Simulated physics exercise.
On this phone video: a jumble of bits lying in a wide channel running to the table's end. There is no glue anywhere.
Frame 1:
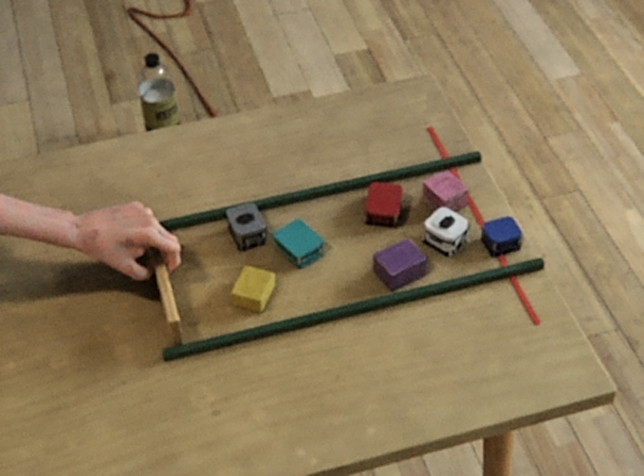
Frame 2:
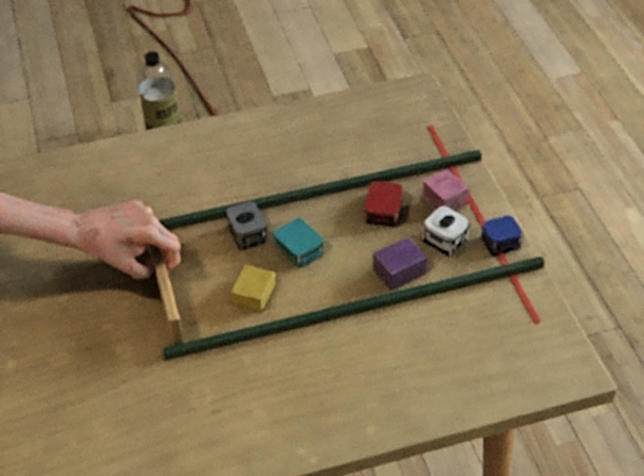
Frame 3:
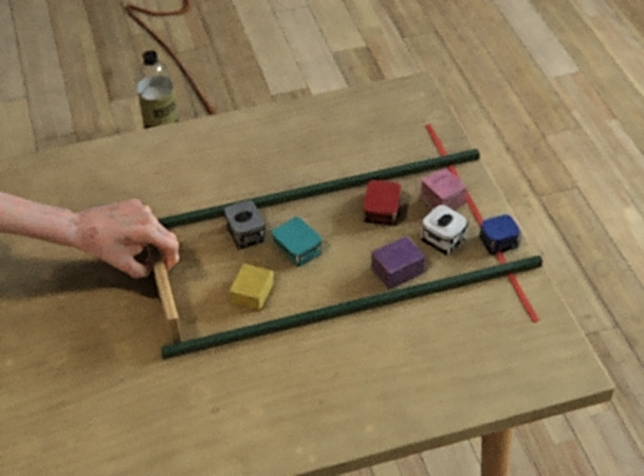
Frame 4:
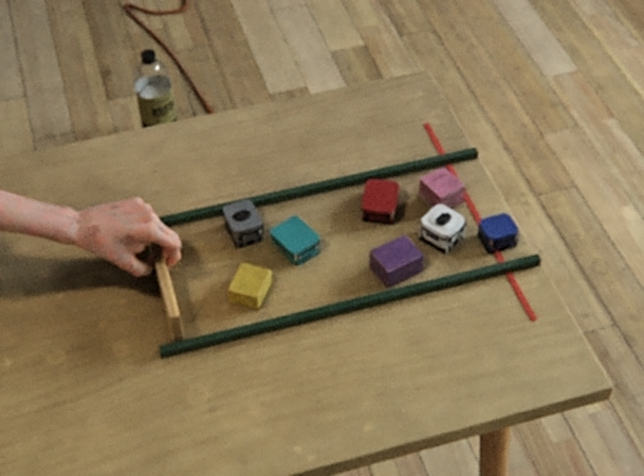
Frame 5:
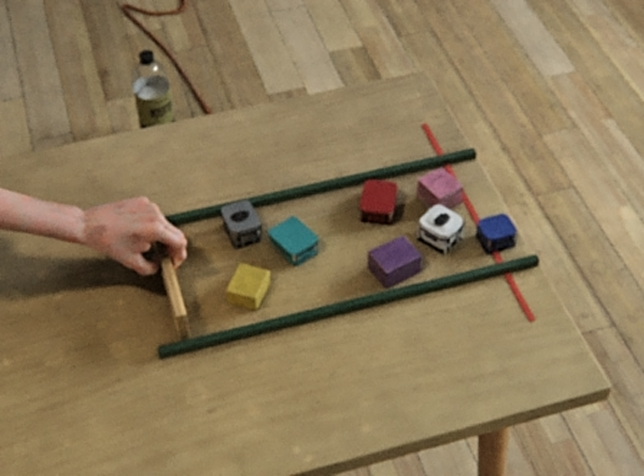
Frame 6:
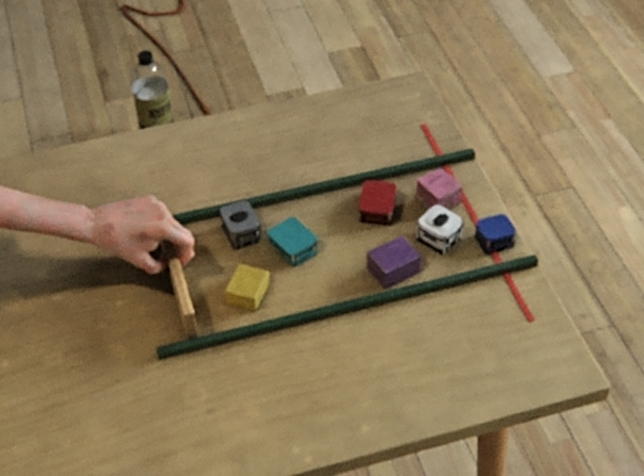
A hand slowly sliding a wooden board rightward between two green rails, the scattered coloured blocks ahead of it staying still.
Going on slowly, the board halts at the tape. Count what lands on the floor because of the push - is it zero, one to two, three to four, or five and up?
The loss over the edge is five or beyond.
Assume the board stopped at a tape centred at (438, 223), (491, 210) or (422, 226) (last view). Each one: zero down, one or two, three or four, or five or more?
Falls: 1 or 2; five or more; none.
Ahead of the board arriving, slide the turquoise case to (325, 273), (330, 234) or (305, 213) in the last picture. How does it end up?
Slips off; Slips off; Slips off.
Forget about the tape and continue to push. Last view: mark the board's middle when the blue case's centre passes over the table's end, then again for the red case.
First it's close to (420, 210), next close to (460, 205).
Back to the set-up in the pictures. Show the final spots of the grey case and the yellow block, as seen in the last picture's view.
Roughly (469, 172), and the other roughly (498, 224).
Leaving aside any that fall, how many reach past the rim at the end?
That would be 0.
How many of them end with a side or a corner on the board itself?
The count in contact is 2.
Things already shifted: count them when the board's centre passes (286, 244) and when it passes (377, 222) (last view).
3, then 7.
Early on, none off yet; blue case at rest near (495, 234); pink box at rest near (439, 192); white case at rest near (440, 230).
A while later, none off yet; blue case at rest near (495, 234); pink box moving near (445, 191); white case moving near (446, 227).
Finally, the number that fall off is five or more; lost, turquoise case, purple block, red case, white case, pink box and blue case.
